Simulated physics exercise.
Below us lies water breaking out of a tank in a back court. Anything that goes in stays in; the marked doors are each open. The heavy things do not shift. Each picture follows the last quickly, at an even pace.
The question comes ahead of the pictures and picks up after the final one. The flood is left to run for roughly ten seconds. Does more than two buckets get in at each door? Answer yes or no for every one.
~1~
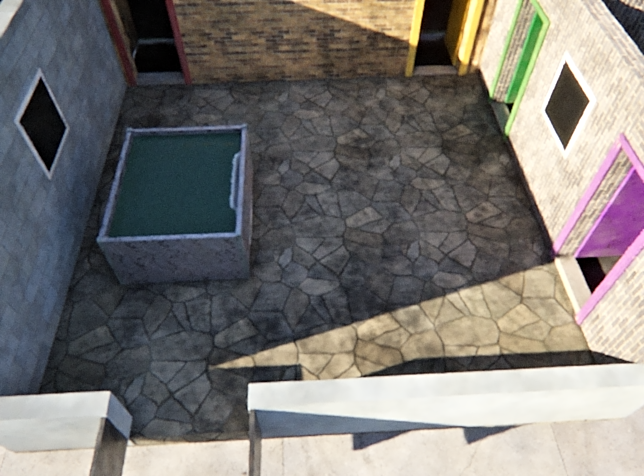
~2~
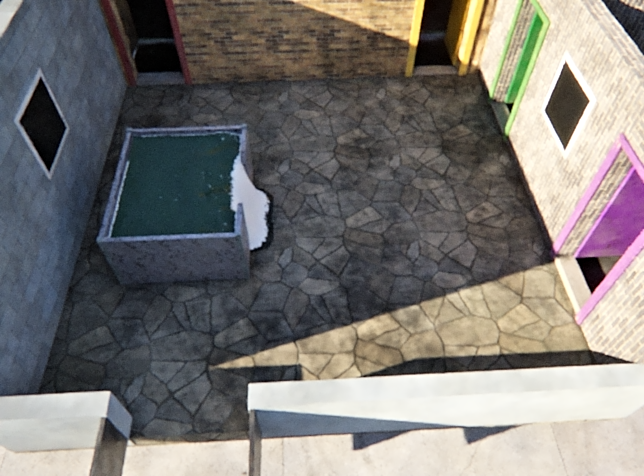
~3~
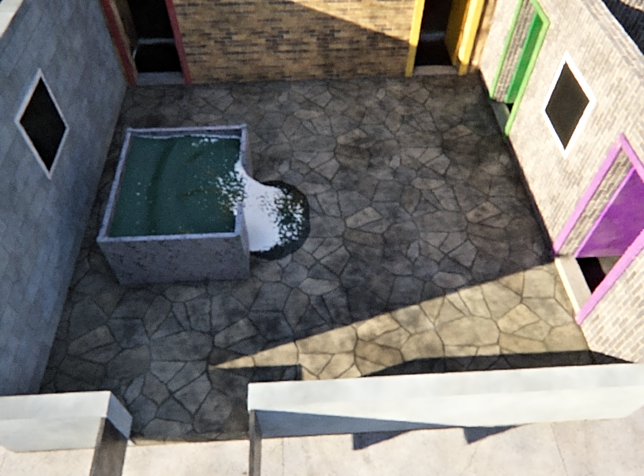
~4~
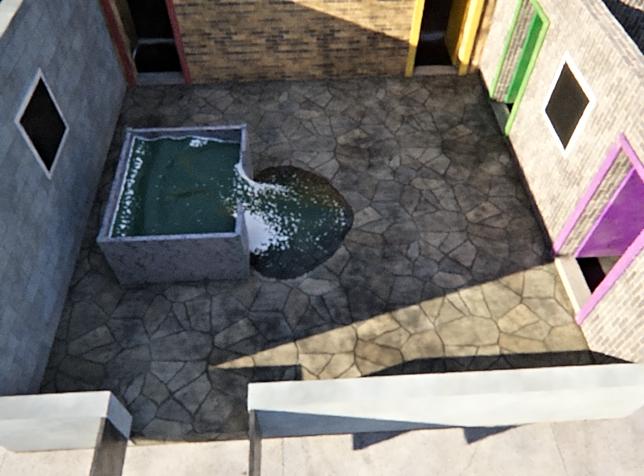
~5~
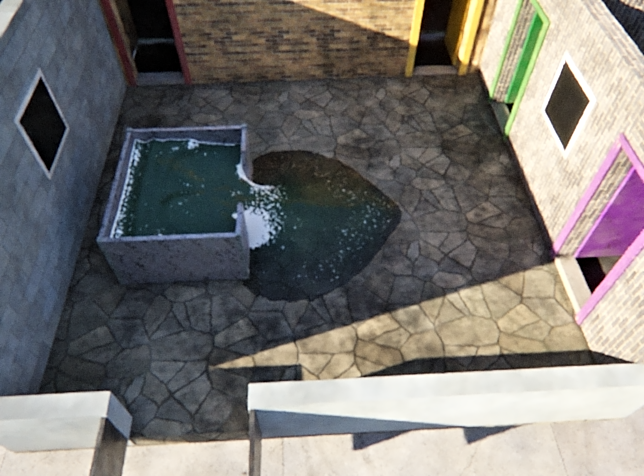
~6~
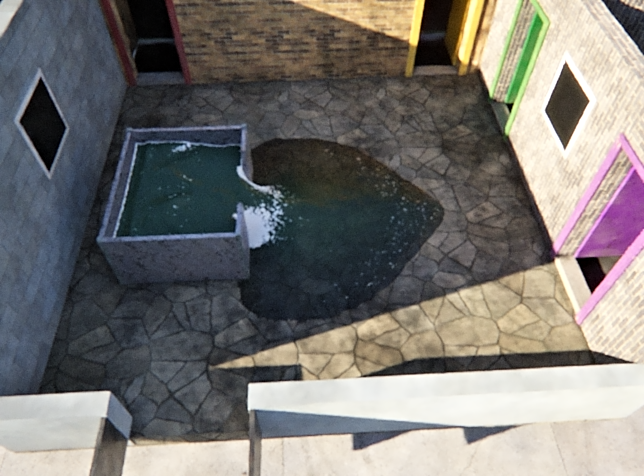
Yellow door: Yes, purple door: Yes, red door: No, green door: Yes.
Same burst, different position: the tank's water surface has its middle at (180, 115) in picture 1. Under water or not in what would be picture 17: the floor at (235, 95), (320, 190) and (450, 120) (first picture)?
First spot bare, second swamped, third swamped.
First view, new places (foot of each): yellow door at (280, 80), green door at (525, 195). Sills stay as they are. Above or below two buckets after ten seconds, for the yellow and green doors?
The yellow door falls short, while the green door exceeds it.
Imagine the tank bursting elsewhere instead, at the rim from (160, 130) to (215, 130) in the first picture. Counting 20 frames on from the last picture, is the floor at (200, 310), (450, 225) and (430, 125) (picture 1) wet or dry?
In the order you gave them, I get still bare, still bare, drenched.
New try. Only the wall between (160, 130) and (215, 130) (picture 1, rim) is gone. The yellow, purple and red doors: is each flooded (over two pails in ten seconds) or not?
As I see it, the yellow door overshoots, the purple door stays within limits and the red door overshoots.
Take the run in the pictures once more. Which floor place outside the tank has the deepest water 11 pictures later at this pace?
I'd mark about pixel (594, 390).
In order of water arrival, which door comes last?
The door marked red.
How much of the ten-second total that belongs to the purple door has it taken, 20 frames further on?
I make it 75 per cent.
A moment on, water covers 45 % of the floor; the yellow door not reached, the purple door wet at the sill, nothing in, the red door not reached, the green door not reached.
Next, water covers 55 % of the floor; the yellow door wet at the sill, nothing in, the purple door over two buckets in, the red door not reached, the green door over two buckets in.
Then, water covers 55 % of the floor; the yellow door over two buckets in, the purple door over two buckets in, the red door not reached, the green door over two buckets in.
Later, water covers 70 % of the floor; the yellow door far over two buckets in, the purple door far over two buckets in, the red door not reached, the green door far over two buckets in.
In the end, water covers 95 % of the floor; the yellow door far over two buckets in, the purple door far over two buckets in, the red door wet at the sill, nothing in, the green door far over two buckets in.
